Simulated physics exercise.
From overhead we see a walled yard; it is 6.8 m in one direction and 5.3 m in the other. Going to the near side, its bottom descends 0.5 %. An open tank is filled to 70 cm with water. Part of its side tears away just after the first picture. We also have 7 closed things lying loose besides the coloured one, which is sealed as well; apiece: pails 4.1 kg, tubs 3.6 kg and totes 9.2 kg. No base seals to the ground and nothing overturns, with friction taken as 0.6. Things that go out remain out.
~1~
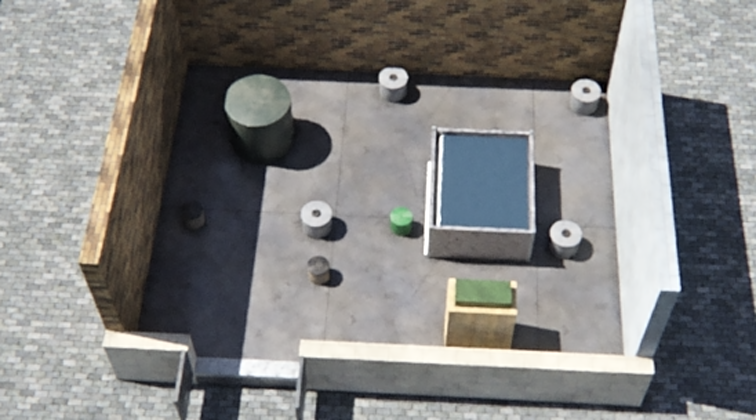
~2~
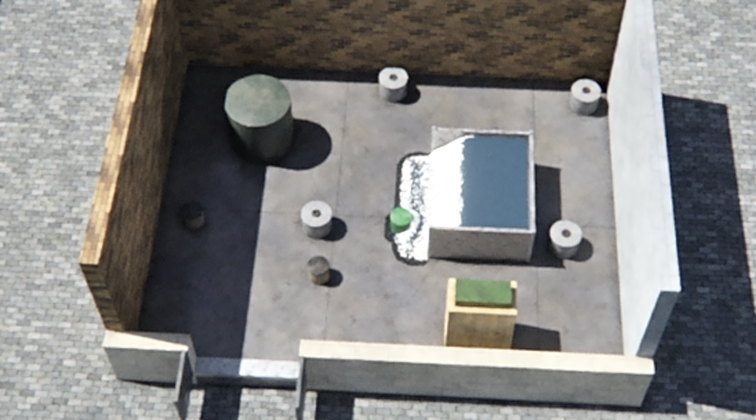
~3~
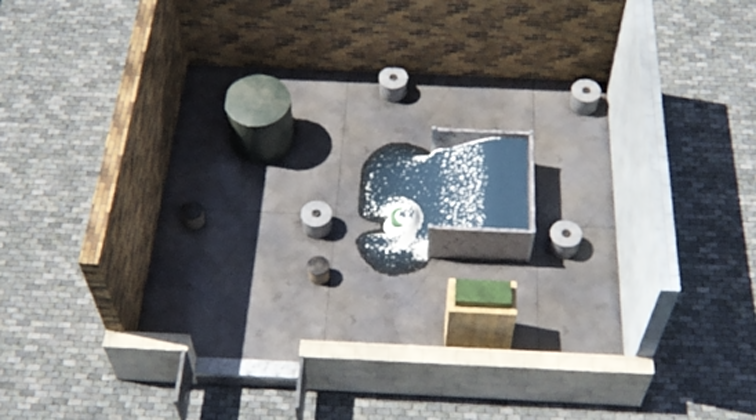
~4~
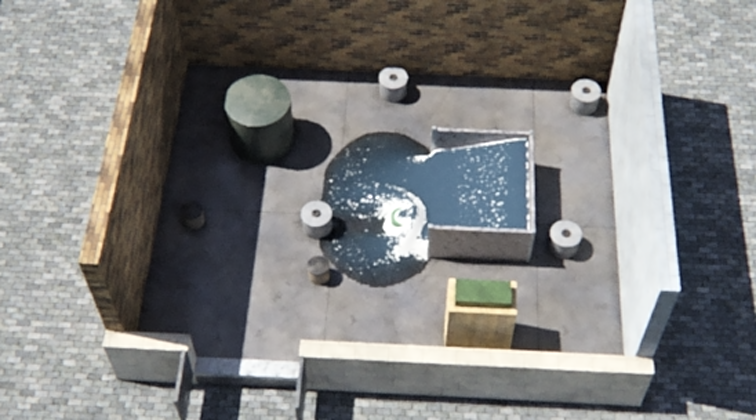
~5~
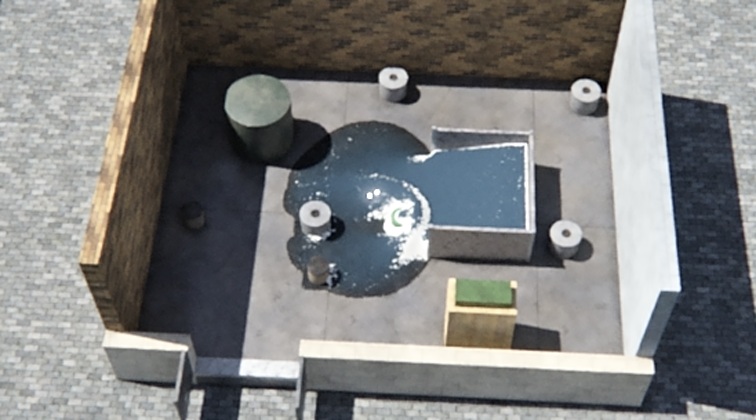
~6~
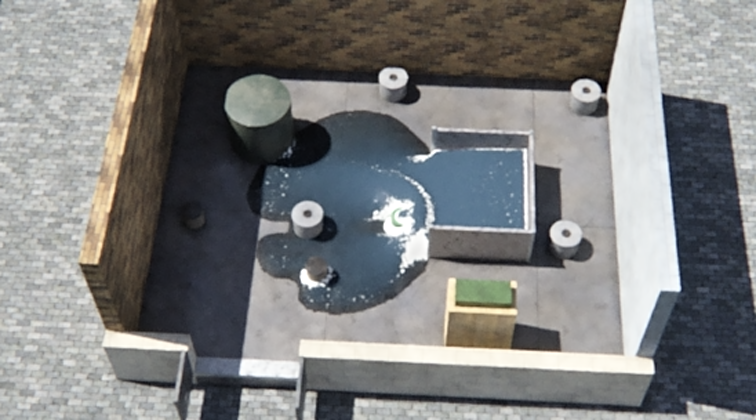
In a walled yard, a rectangular tank of water stands beside a small green pail. The tank's left side gives way and water pours out in white froth around the pail, which stays put. The dark pool spreads leftward across the floor, surrounding two smaller containers and nudging a pale one slightly left.
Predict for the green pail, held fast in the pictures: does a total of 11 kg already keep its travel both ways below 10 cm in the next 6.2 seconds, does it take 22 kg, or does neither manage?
Neither manages.
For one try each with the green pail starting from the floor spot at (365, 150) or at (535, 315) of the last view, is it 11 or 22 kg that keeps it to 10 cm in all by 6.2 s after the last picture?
Well, nothing does it for the first, the little one does for the second.
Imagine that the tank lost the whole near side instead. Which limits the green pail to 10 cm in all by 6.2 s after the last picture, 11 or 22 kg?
Under that change, the lighter pick does it.
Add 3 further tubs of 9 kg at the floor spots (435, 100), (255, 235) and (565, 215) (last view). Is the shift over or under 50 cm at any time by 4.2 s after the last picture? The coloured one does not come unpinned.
One after another they come out within the mark, beyond the mark, within the mark.
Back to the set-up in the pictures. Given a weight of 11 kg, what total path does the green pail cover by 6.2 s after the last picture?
Total path: Roughly 450 cm.
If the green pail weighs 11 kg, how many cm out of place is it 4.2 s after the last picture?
About 400 cm off its spot.
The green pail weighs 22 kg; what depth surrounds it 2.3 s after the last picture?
Something like 5 centimetres.
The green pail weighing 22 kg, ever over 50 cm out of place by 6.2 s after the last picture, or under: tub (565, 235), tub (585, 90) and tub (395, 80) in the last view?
Well, they come out not exceeding it, not exceeding it and exceeding it, in that order.
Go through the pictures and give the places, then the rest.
In the first picture, the green pail at (401, 216), on the bottom; water covers 2.3 m2; 0 of 8 have shifted.
In the second picture, the green pail at (401, 216), on the bottom; 3.2 m2 under water; 0 of 8 have shifted.
In the third picture, the green pail at (401, 216) rests on the ground; water covers 4.5 m2; 0 of 8 have shifted.
In the fourth picture, the green pail at (401, 216) rests on the ground; water covers 6.1 m2; 0 of 8 have shifted.
In the fifth picture, the green pail at (401, 216), on the bottom; water covers 7.8 m2; 0 of 8 have shifted.
In the sixth picture, the green pail at (401, 216) rests on the ground; 9.8 m2 under water; 1 of 8 have shifted.
Then, 0.6 s after the last picture the green pail would be 238 cm from its start with 11 kg and 154 cm from its start with 22 kg; 11 cm of water round it then.
Then, 2.3 s after the last picture the green pail would be 332 cm from its start with 11 kg and 207 cm from its start with 22 kg; 5 cm of water round it then.
Then, 4.2 s after the last picture the green pail would be 381 cm from its start with 11 kg and 207 cm from its start with 22 kg; 7 cm of water round it then.
Then, 6.2 s after the last picture the green pail would be 380 cm from its start with 11 kg and 207 cm from its start with 22 kg; 6 cm of water round it then.
